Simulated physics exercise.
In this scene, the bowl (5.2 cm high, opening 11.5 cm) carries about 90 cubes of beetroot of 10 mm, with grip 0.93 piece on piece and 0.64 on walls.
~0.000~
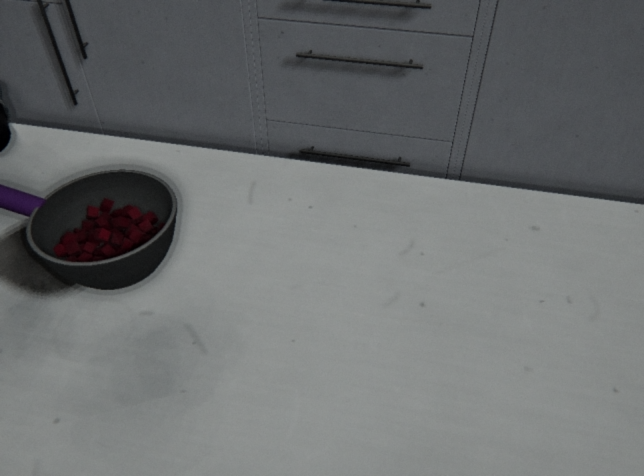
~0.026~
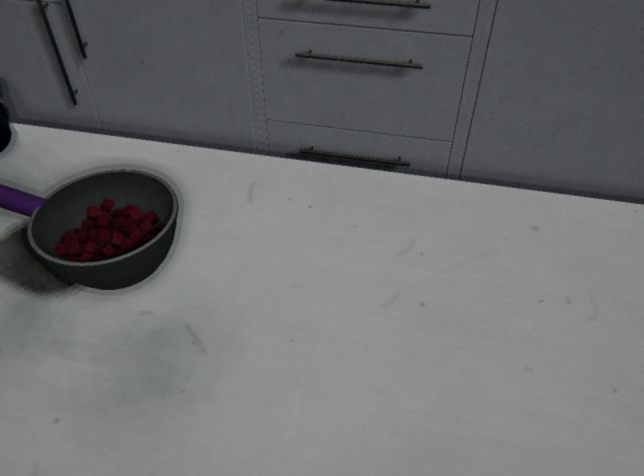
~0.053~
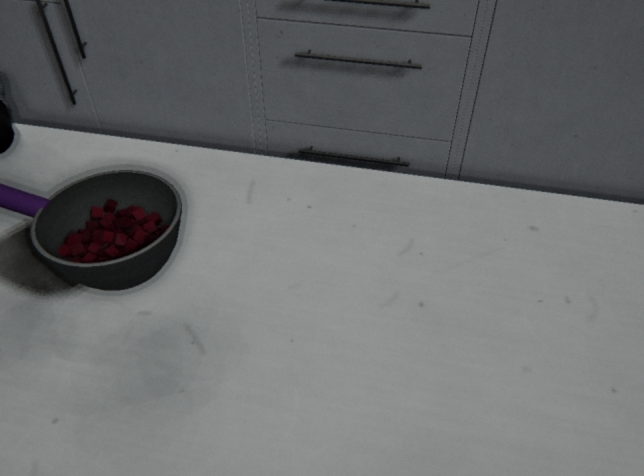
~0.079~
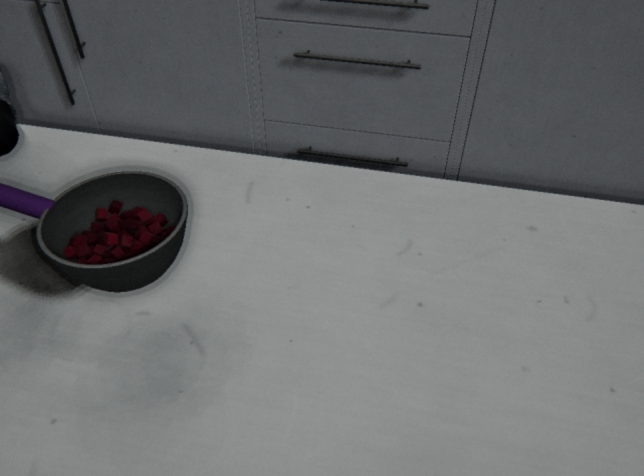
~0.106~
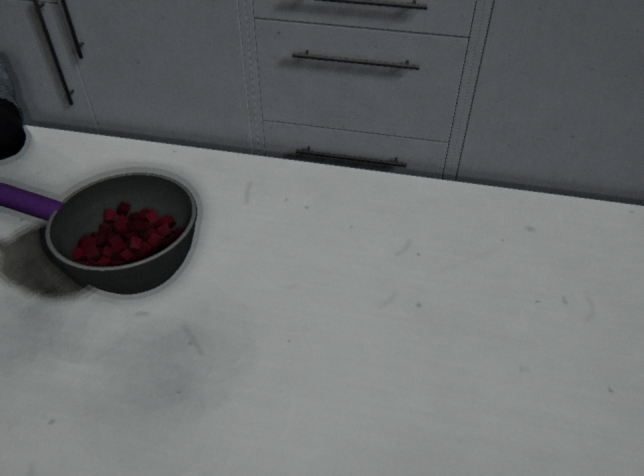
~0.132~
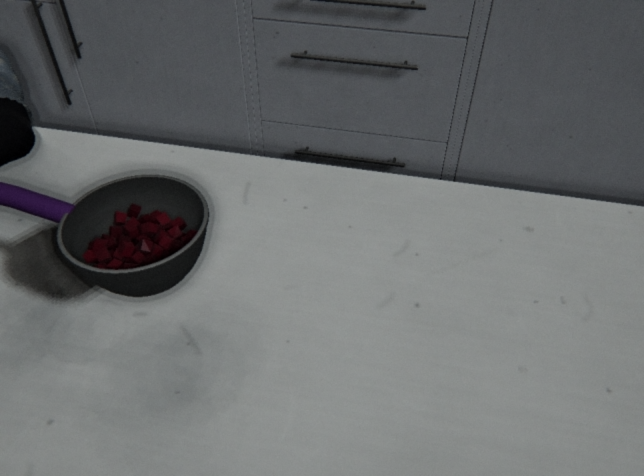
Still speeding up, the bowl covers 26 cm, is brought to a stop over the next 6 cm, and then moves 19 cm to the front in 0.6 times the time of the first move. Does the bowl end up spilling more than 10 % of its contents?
No.
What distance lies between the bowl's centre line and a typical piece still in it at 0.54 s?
3.0 cm.
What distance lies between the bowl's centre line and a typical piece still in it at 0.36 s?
Roughly 3.0 centimetres.
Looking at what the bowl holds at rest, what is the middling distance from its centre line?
I'd reckon it's close to 3.0 cm.
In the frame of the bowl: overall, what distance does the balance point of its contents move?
1.0 cm or so.
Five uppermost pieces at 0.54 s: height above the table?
21 cm.
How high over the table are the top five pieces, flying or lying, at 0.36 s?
19 cm.
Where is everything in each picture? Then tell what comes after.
In the first picture, bowl at (122, 264); tilt 0 degrees; moved 0.0 cm; leading edge at (168, 223); top of the load at (117, 215).
In the second picture, bowl at (123, 264); tilt 0 degrees; moved 0.1 cm; leading edge at (169, 223); top of the load at (118, 215).
In the third picture, bowl at (126, 265); tilt 0 degrees; moved 0.5 cm; leading edge at (173, 223); top of the load at (121, 216).
In the fourth picture, bowl at (132, 267); tilt 0 degrees; moved 1.2 cm; leading edge at (179, 225); top of the load at (127, 217).
In the fifth picture, bowl at (140, 269); tilt 0 degrees; moved 2.1 cm; leading edge at (189, 227); top of the load at (134, 218).
In the sixth picture, bowl at (151, 273); tilt 0 degrees; moved 3.3 cm; leading edge at (201, 229); top of the load at (145, 220). Its speed is now 0.50 m/s.
Then, at 0.36 s, tilt 0 degrees; bowl 100 %; middle of all pieces near (389, 292).
After 0.54 s, tilt 0 degrees; bowl 100 %; middle of all pieces near (504, 335).
Then, at 0.72 s, tilt 0 degrees; bowl 100 %.
After 0.88 s, tilt 0 degrees; bowl 100 %.
At rest (1.3 s), bowl 100 %.
